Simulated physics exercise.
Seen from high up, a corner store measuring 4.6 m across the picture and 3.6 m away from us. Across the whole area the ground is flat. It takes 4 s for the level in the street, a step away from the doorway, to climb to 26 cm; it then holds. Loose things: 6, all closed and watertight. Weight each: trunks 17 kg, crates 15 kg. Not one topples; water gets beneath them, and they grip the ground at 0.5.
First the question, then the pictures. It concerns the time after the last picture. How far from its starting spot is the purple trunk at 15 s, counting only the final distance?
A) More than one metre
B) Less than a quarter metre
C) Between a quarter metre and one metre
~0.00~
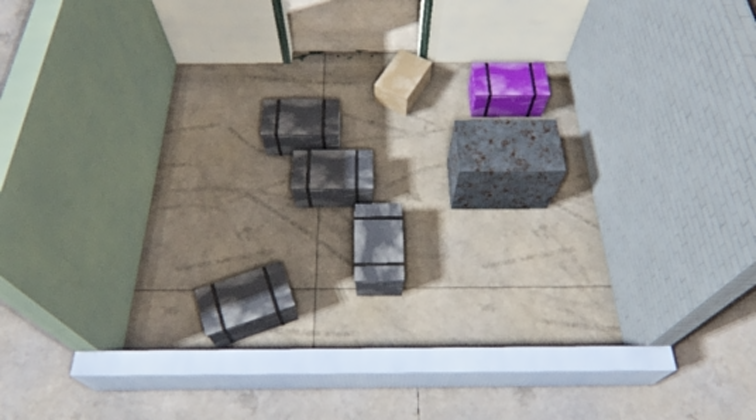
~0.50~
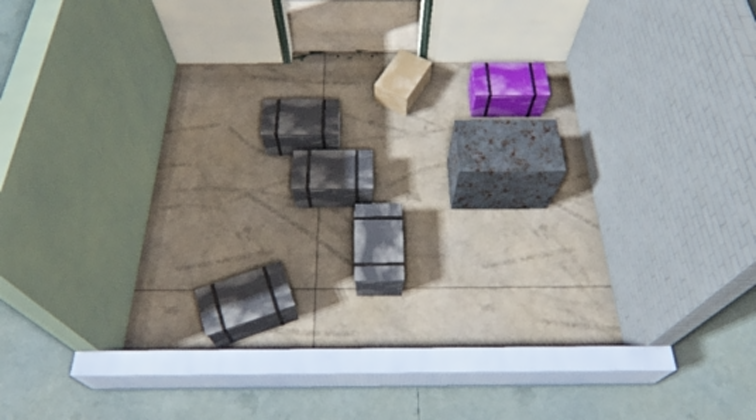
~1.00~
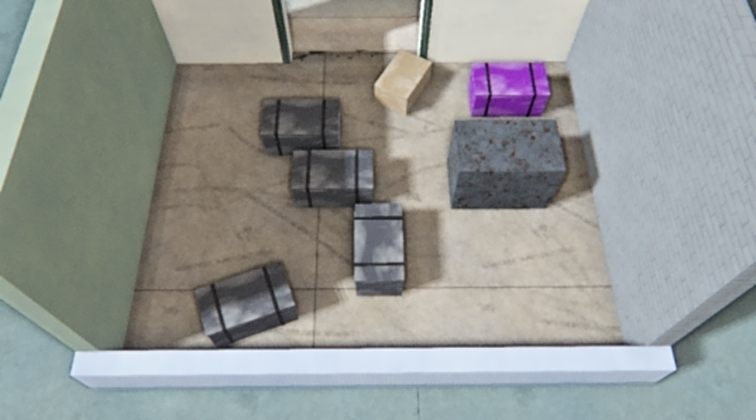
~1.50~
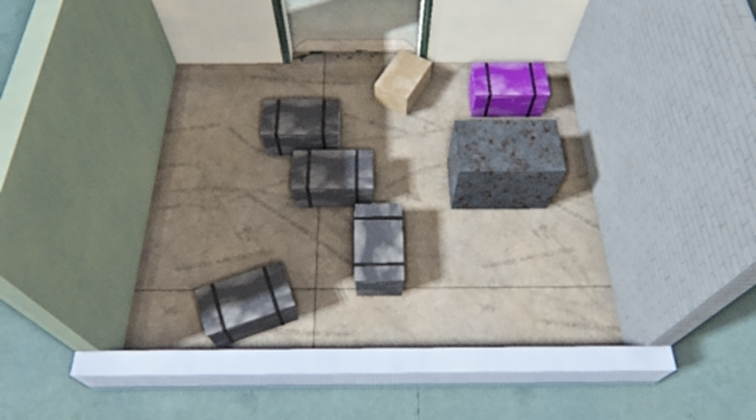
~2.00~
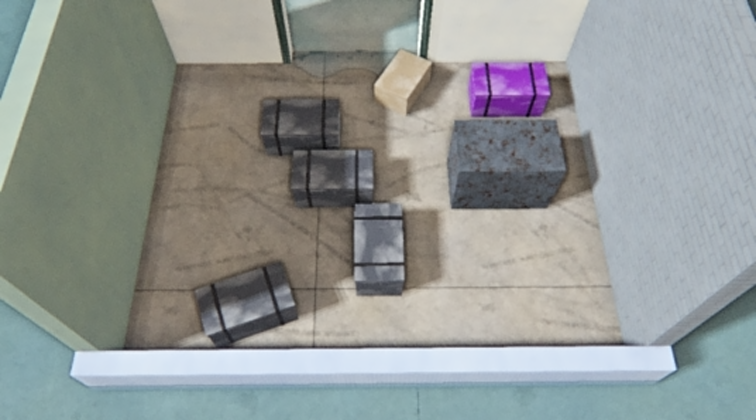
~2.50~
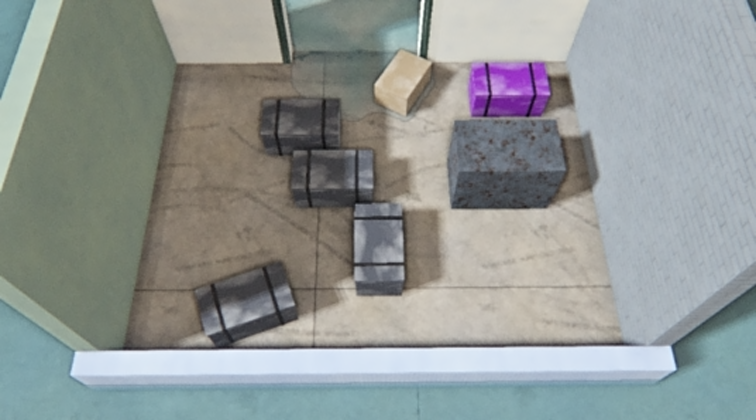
More than one metre (A).
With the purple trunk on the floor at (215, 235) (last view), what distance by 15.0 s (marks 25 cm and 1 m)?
So it journeys a long way.
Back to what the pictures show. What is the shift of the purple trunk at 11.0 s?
100 cm or so by then.
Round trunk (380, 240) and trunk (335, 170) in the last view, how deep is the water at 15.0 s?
19 and 20 cm.
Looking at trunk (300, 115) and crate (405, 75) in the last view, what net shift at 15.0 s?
140 cm and 120 cm respectively.
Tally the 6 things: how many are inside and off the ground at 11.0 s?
That would be 6 of them.
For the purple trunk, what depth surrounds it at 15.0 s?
24 cm or so.
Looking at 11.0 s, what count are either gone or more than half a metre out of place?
I count 6 of them.
After 3.5 s the purple trunk is near (510, 78), 0.0 m from its start, aground; 0 afloat.
After 6.8 s the purple trunk is near (512, 78), 0.0 m from its start, aground; 4 afloat.
After 11.0 s the purple trunk is near (439, 119), 1.0 m from its start, afloat; 6 afloat.
After 15.0 s the purple trunk is near (360, 233), 2.5 m from its start, afloat; 6 afloat.
